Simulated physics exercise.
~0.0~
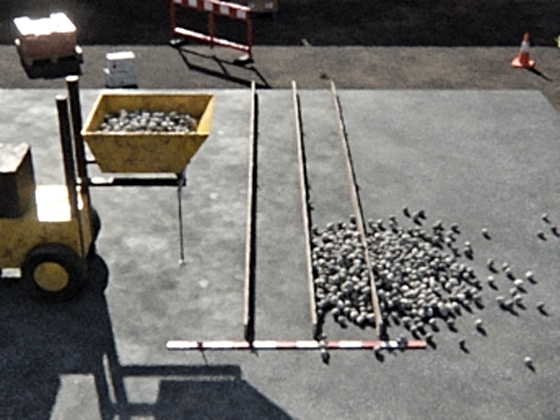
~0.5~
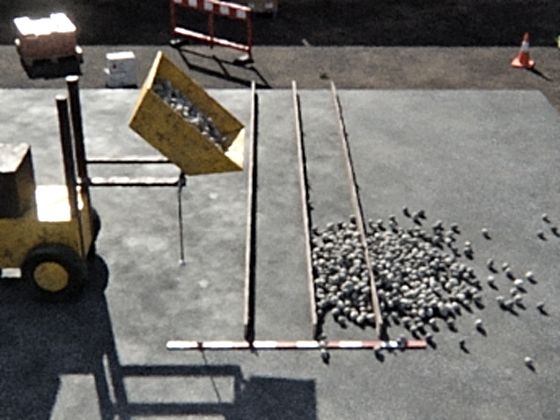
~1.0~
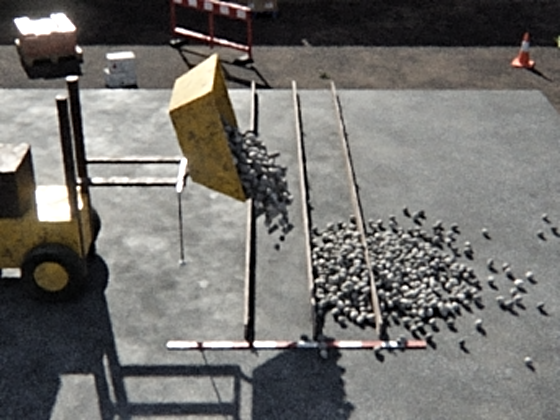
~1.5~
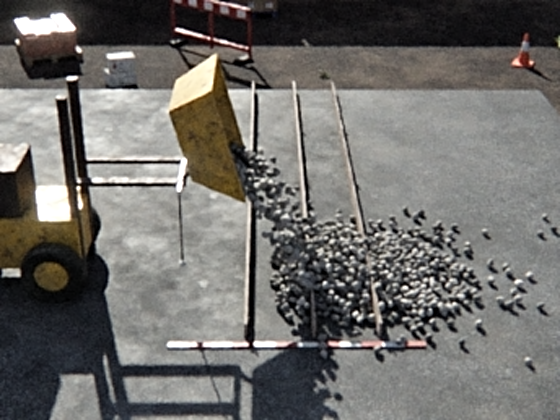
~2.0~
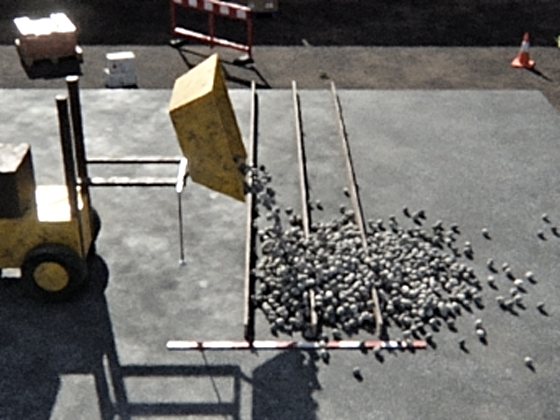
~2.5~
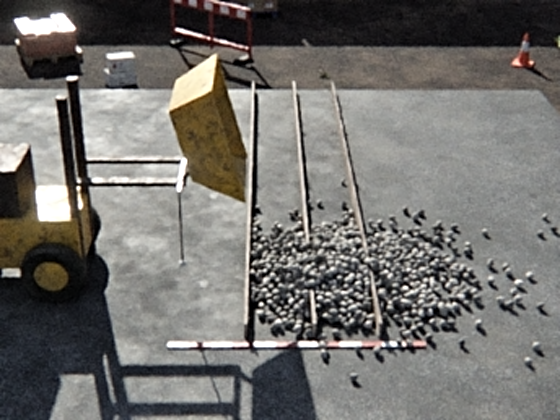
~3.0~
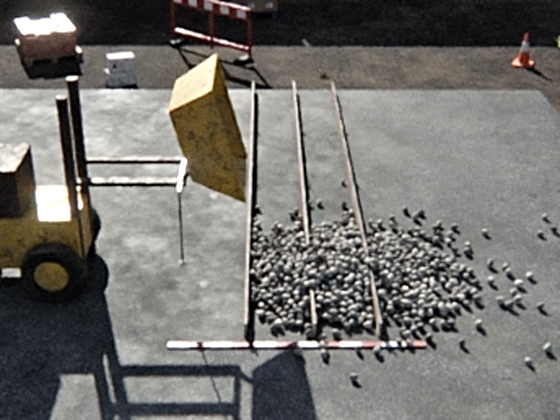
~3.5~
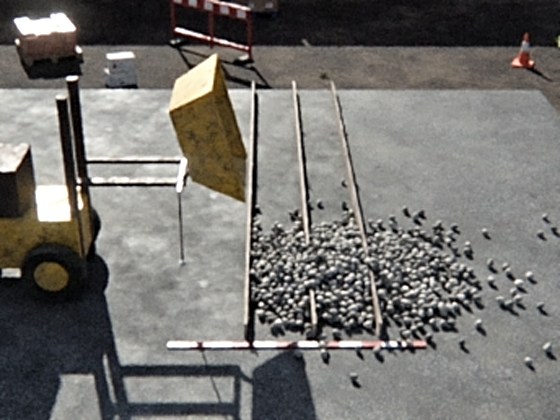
We see a yellow forklift tip its raised yellow skip steeply to the right, spilling grey stones that tumble onto the planked floor and join an earlier pile, until the skip hangs empty and the merged heap lies still across the planks.
